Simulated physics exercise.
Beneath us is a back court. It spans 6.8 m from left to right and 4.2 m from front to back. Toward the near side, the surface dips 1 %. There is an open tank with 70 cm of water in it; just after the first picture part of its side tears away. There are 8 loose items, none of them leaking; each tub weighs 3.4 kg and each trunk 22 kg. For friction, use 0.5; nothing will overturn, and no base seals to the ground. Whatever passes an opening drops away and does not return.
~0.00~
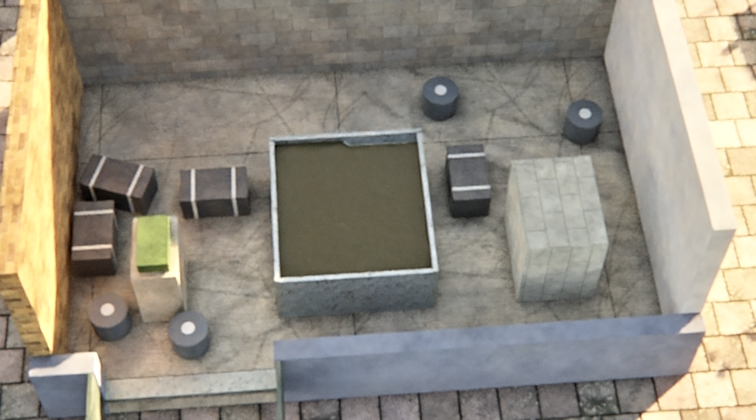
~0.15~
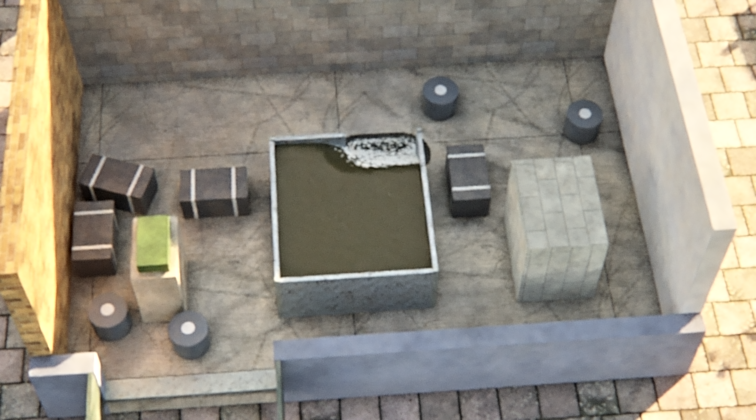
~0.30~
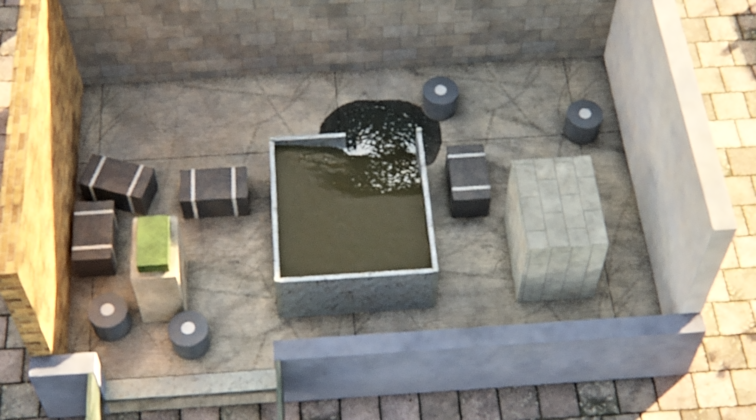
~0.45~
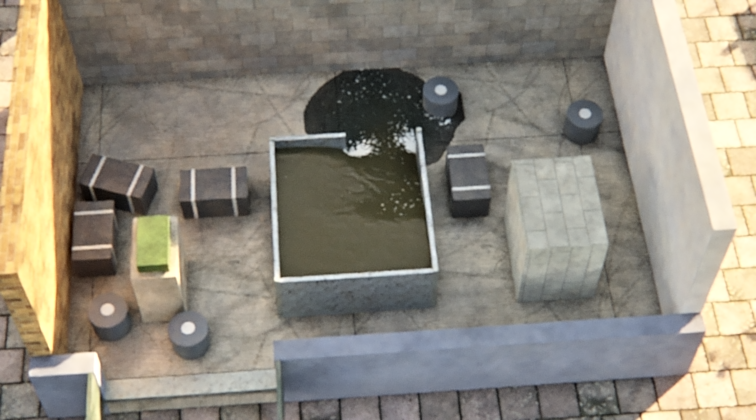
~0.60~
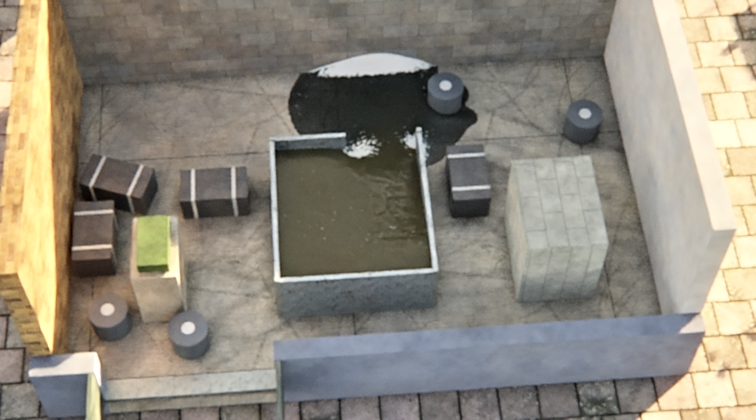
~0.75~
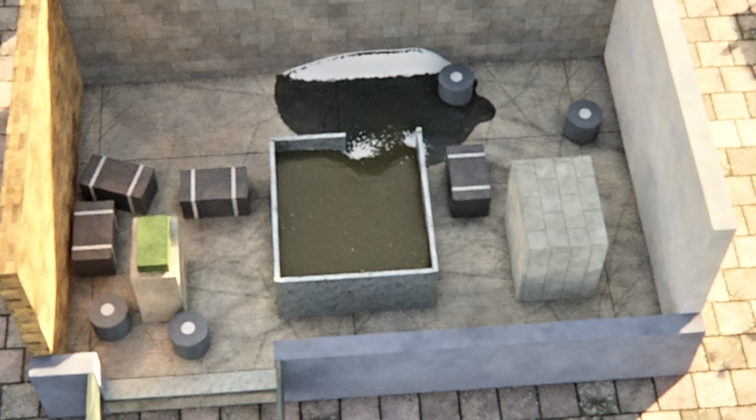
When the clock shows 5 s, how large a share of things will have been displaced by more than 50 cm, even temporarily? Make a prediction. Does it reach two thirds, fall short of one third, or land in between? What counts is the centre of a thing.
Answer: The medium band.
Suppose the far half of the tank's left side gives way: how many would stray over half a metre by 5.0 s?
Then 6 of them would.
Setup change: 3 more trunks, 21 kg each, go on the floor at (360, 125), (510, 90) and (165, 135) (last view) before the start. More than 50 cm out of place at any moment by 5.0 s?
Beyond it, beyond it, beyond it.
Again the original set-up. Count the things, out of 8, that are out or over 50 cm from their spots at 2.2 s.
I make it 1.
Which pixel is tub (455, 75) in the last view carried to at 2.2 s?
About pixel (605, 105).
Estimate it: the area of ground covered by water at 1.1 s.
Near 7.5 m2 in all.
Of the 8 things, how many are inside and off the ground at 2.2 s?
Just then, the number is 1.
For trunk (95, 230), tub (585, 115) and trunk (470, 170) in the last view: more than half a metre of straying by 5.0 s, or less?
Taking them in turn, the answers are greater, greater and smaller.
After 1.1 s 1 of 8 are over 50 cm from their spots; 1 afloat.
After 2.2 s 1 of 8 are over 50 cm from their spots; 1 afloat.
After 3.5 s 2 of 8 are over 50 cm from their spots; 1 afloat.
After 5.0 s 5 of 8 are over 50 cm from their spots, and 5 have been at some point; 2 afloat.
